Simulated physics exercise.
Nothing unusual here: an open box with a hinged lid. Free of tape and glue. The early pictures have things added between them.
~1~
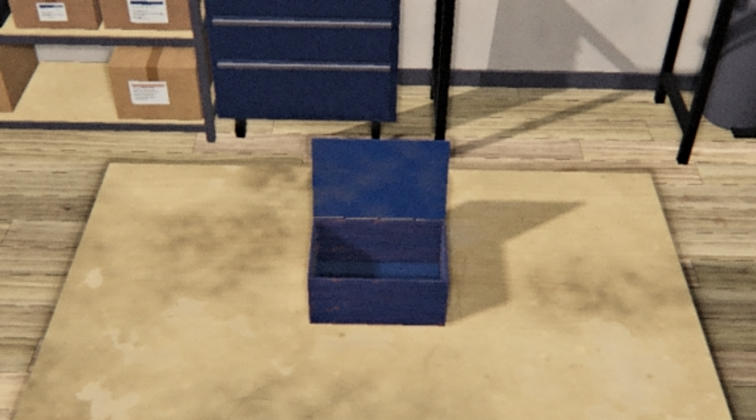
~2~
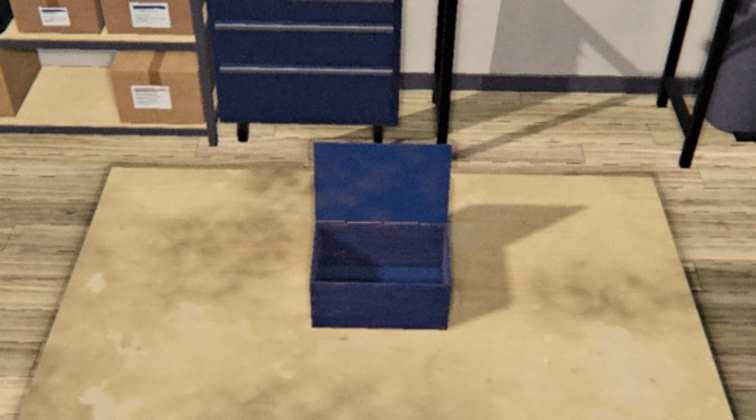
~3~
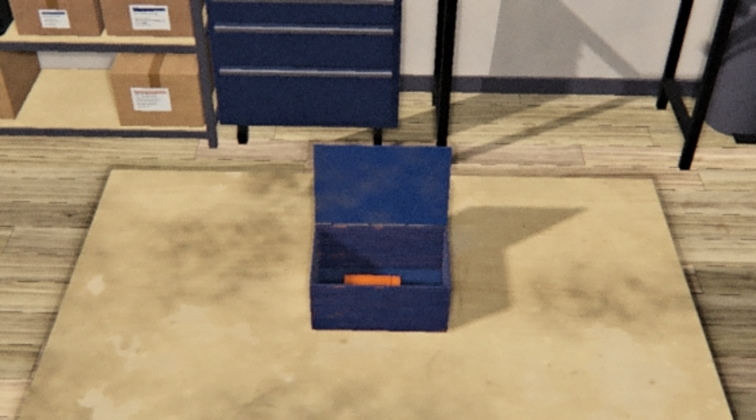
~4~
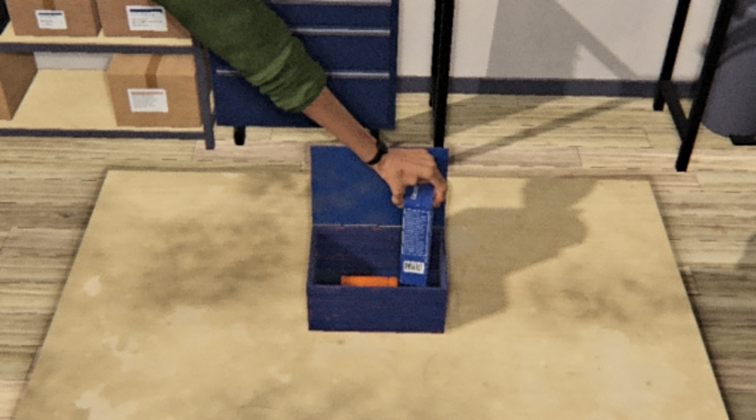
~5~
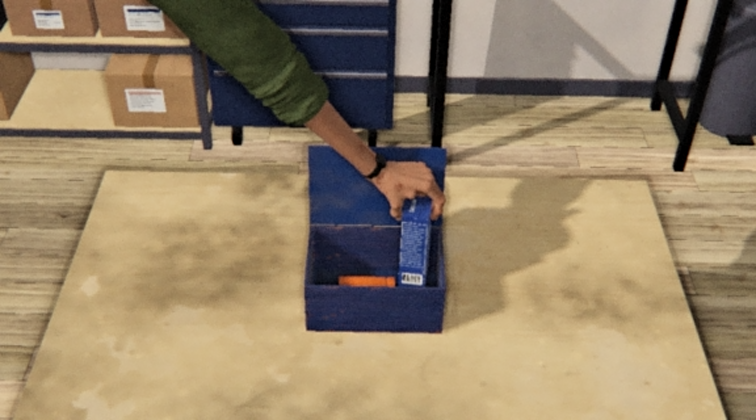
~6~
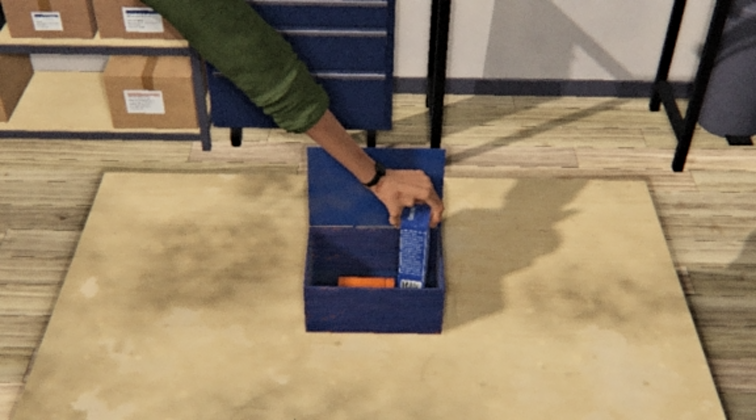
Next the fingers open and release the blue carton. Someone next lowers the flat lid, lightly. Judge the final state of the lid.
I'd say the lid ends up open there.
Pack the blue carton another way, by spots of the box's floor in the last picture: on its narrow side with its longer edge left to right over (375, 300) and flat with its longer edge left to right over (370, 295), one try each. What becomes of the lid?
The lid goes all the way down the first time and goes all the way down the second time.
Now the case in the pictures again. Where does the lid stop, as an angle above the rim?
Lid angle from rim - close to 30°.
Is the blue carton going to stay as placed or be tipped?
Observation: It tilts over.
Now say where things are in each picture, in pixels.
In the first picture, the last thing is not in view yet.
In the second picture, the last thing is not in view yet.
In the third picture, the last thing is not in view yet.
In the fourth picture, coming down; blue carton (417, 234).
In the fifth picture, coming down; blue carton (416, 246).
In the sixth picture, in place under the hand; blue carton (414, 254).
Then, 1.60 s after the last picture, lid 69° above the rim; blue carton tipped 4° from how it was near (414, 255).
Then, 2.20 s after the last picture, lid 36° above the rim; blue carton tipped 31° from how it was near (410, 272).
At rest, lid 31° above the rim; tipped over in the box, blue carton; orange shaker in place. Seen from the same camera at the end, blue carton near (410, 270).
